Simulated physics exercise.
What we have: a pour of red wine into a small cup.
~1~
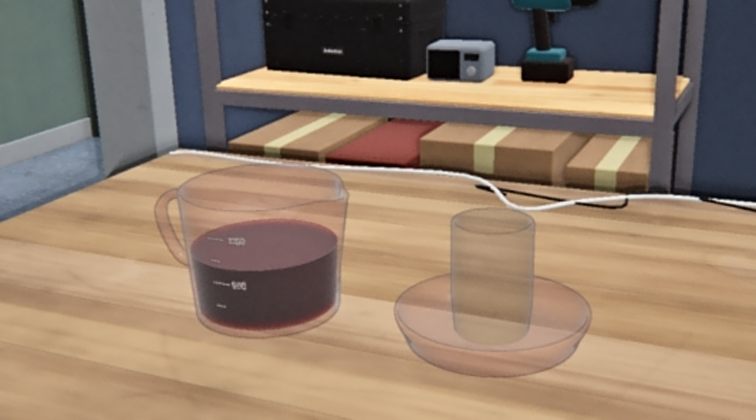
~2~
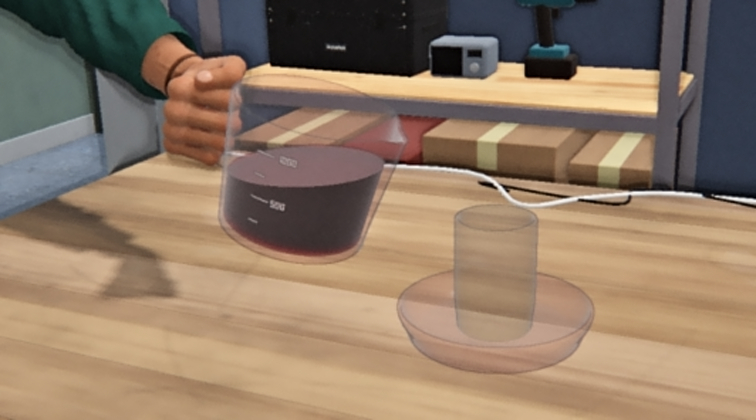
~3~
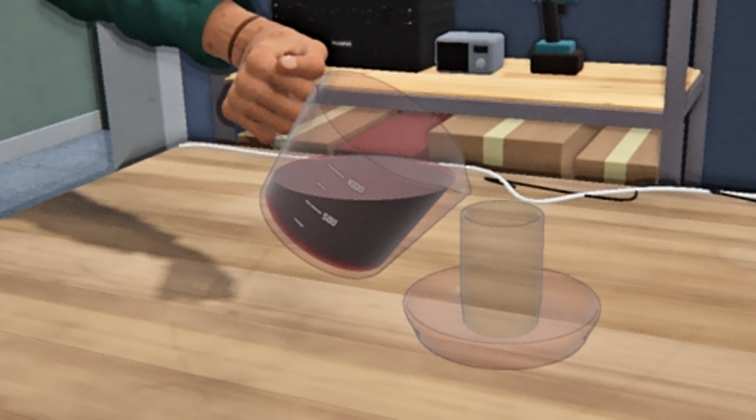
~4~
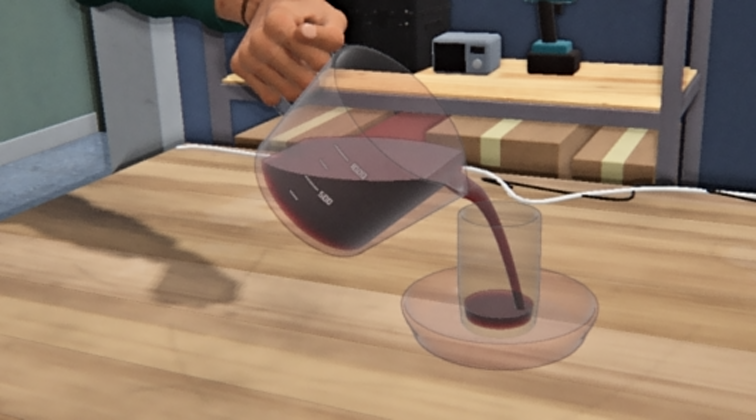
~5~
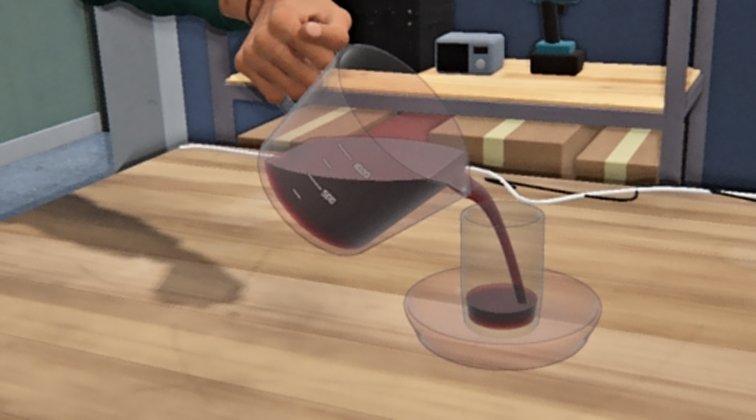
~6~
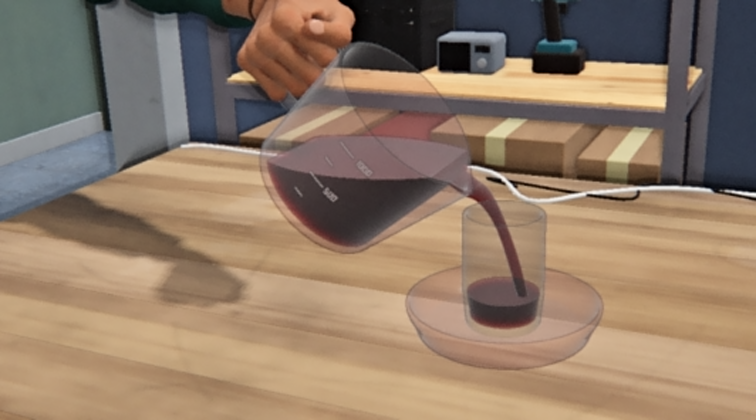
A hand lifts a jug of dark red liquid and pours some into a clear cup.
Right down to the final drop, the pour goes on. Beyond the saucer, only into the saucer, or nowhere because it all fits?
Beyond the saucer.
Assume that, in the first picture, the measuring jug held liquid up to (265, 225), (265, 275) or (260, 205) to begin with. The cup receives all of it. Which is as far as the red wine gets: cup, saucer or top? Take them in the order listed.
As listed: Over both, saucer too, floods the top.
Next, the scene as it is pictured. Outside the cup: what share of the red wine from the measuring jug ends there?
That comes to roughly 65 per cent of it.
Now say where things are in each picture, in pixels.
In the first picture, nothing is moving yet; measuring jug (265, 244) about half full; cup (492, 271) empty; saucer (460, 355) dry.
In the second picture, the measuring jug is picked up; measuring jug about half full, surface at (305, 165); cup (495, 268) empty.
In the third picture, the measuring jug leans over the cup; measuring jug (360, 174) tipped 35° with all of its load; cup (501, 264) empty.
In the fourth picture, the red wine is flowing; measuring jug (360, 154) tipped 45° with nearly all of its load; cup nearly empty, surface at (499, 304).
In the fifth picture, the red wine is flowing; measuring jug (363, 153) tipped 45° with nearly all of its load; cup (502, 265) nearly empty.
In the sixth picture, the red wine is flowing; measuring jug (364, 151) tipped 50° with nearly all of its load; cup about a quarter full, surface at (503, 292); saucer (471, 348) dry.
Next, the cup is full to the brim; the saucer is wet, with room to spare.
After that, the cup is full to the brim; the saucer is full and running over.
Finally, the cup is full to the brim; the saucer is full and running over.
